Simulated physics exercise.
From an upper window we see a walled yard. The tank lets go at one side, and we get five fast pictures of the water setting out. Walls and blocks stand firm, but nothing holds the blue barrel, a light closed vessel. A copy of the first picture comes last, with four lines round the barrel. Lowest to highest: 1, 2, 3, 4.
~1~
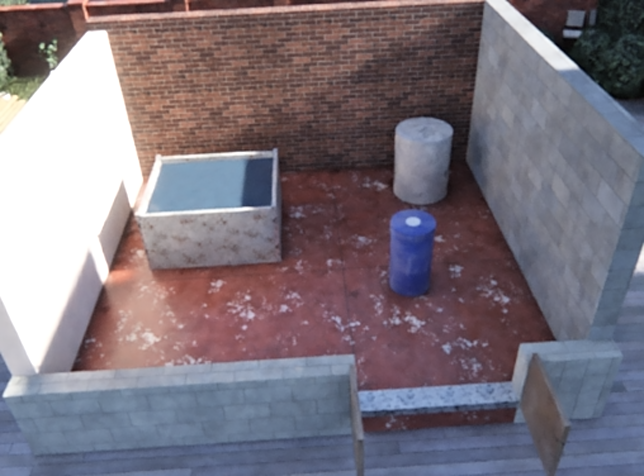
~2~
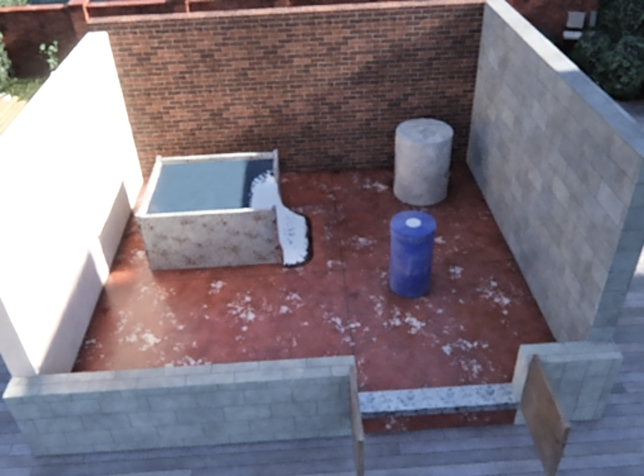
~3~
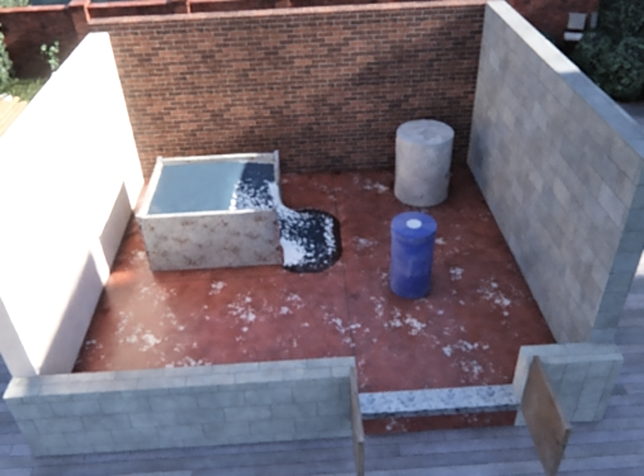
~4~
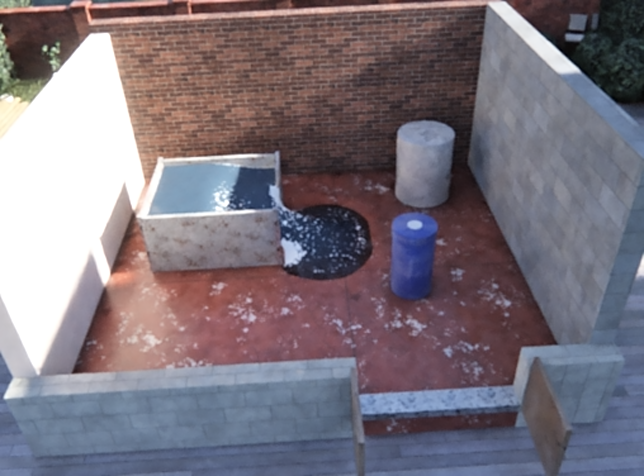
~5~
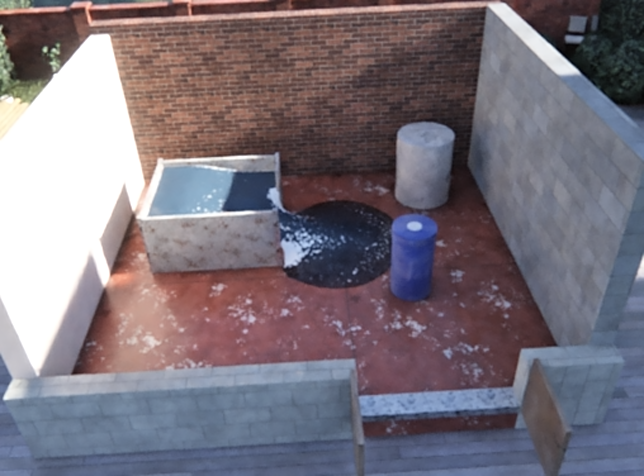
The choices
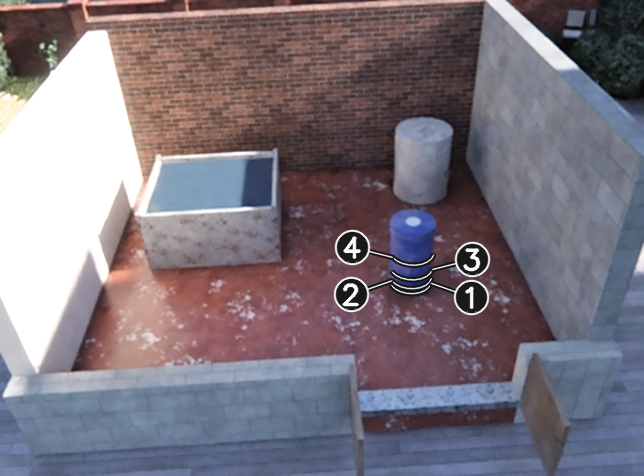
Water pours from the raised tank's right side and spreads across the red floor toward the blue barrel.
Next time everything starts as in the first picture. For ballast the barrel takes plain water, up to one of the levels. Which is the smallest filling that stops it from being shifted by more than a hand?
Take 4.
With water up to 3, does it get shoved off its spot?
Yes, that goes wrong.
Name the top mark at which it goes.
3 it is.
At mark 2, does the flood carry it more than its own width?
Yes, clearly.
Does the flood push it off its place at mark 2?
Yes, it does.
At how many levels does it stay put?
One of the four.
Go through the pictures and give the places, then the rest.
In the first picture, lid of the blue barrel at (413, 222); tank full, its middle at (213, 186); open gate at (437, 353).
In the second picture, 2 % of the ground wet, in view closest to the barrel at (302, 255).
In the third picture, 4 % of the ground wet, in view closest to the barrel at (327, 259).
In the fourth picture, 8 % of the ground wet, in view closest to the barrel at (349, 269).
In the fifth picture, lid of the blue barrel at (415, 227); 12 % of the ground wet, in view closest to the barrel at (384, 265).
On the marked copy, 1 at (413, 293); 2 at (414, 288); 3 at (414, 279); 4 at (415, 265); from the bottom up 1, 2, 3, 4.
If 1 is chosen, it is pushed about 3 times its own width away.
If 2 is chosen, it is pushed about 3 times its own width away.
If 3 is chosen, it is pushed about its own width away.
If 4 is chosen, it does not move.
